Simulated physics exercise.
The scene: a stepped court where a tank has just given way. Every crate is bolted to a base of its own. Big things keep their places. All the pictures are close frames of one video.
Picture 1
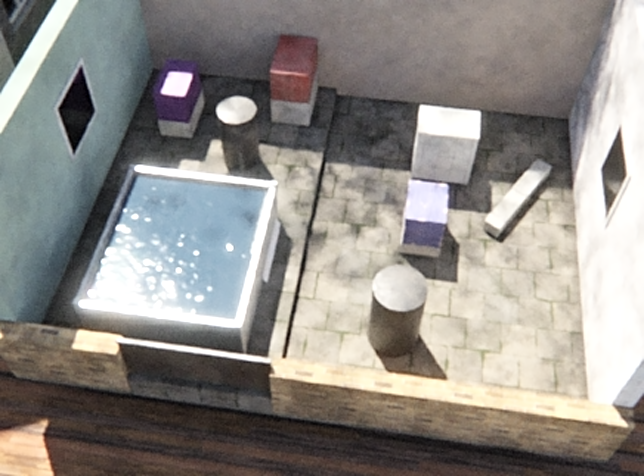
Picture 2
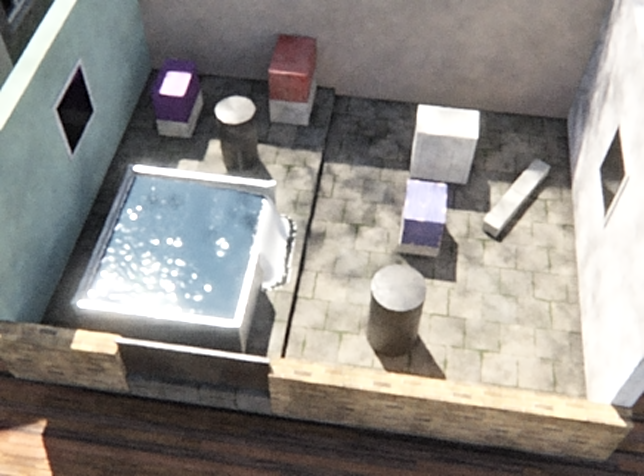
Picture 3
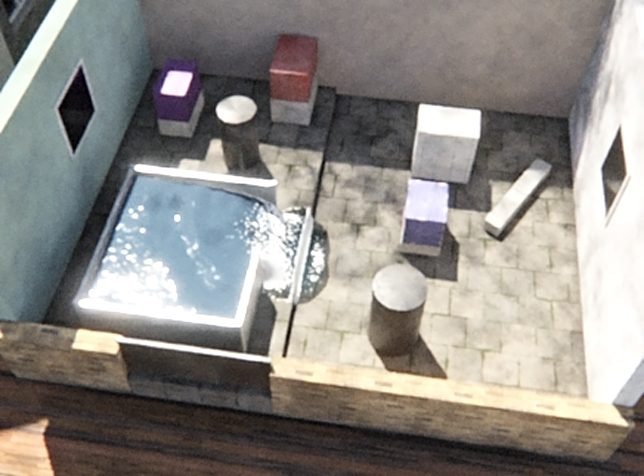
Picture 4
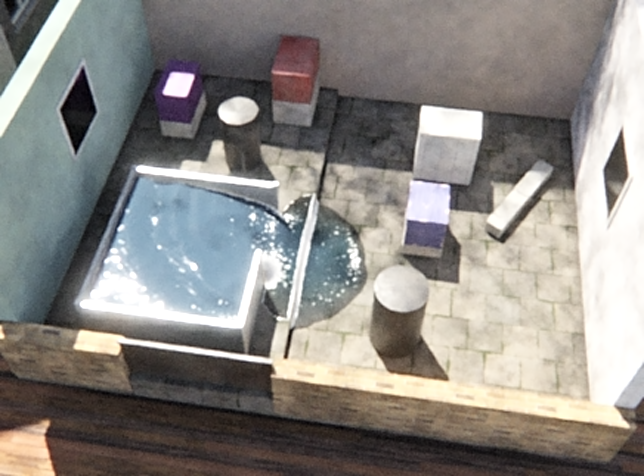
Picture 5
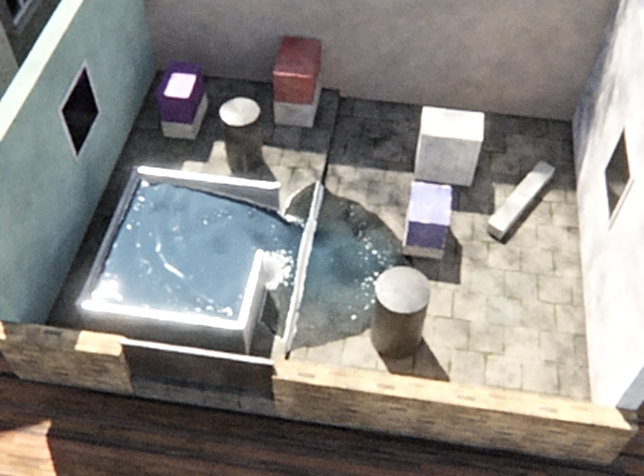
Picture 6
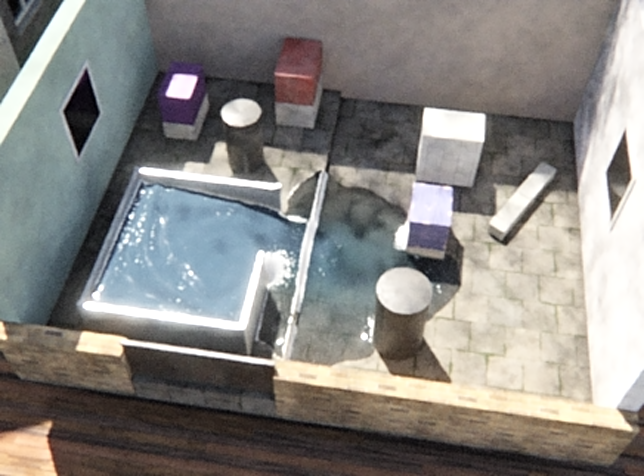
Water pouring through a gap in the right side of a square tank, spreading rightward across paving past a cylinder and pale purple block.
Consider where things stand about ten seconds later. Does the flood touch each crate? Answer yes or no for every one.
Blue crate: Yes; red crate: No; purple crate: No.
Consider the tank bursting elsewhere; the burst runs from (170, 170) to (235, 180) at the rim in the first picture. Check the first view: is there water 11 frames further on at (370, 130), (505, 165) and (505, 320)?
The first point is swamped, the second unwetted, the third unwetted.
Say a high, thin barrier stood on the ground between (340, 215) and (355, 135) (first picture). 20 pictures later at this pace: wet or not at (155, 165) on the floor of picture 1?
At that place: Dry.
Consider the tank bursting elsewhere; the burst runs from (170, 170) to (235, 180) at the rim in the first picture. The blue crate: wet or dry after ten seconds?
I'd say the blue crate never gets wet.
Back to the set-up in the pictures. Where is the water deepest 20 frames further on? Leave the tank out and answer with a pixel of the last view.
Somewhere around (592, 433).
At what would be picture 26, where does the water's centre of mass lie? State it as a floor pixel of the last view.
The water's centre sits above (344, 270).
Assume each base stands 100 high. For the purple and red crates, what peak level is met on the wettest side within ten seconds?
About 0 percent and about 10 percent.
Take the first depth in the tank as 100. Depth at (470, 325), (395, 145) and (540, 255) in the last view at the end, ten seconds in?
Roughly 10, 20 and 12 per cent, in turn.
A moment on, water covers 30 % of the floor; the blue crate water round its plinth, the red crate not reached, the purple crate not reached.
Next, water covers 45 % of the floor; the blue crate water round its plinth, the red crate not reached, the purple crate not reached.
Then, water covers 60 % of the floor; the blue crate water round its plinth, the red crate water round its plinth, the purple crate not reached.
Later, water covers 65 % of the floor; the blue crate water round its plinth, the red crate water round its plinth, the purple crate not reached.
In the end, water covers 65 % of the floor; the blue crate was topped, the red crate stayed above the water, the purple crate stayed above the water.
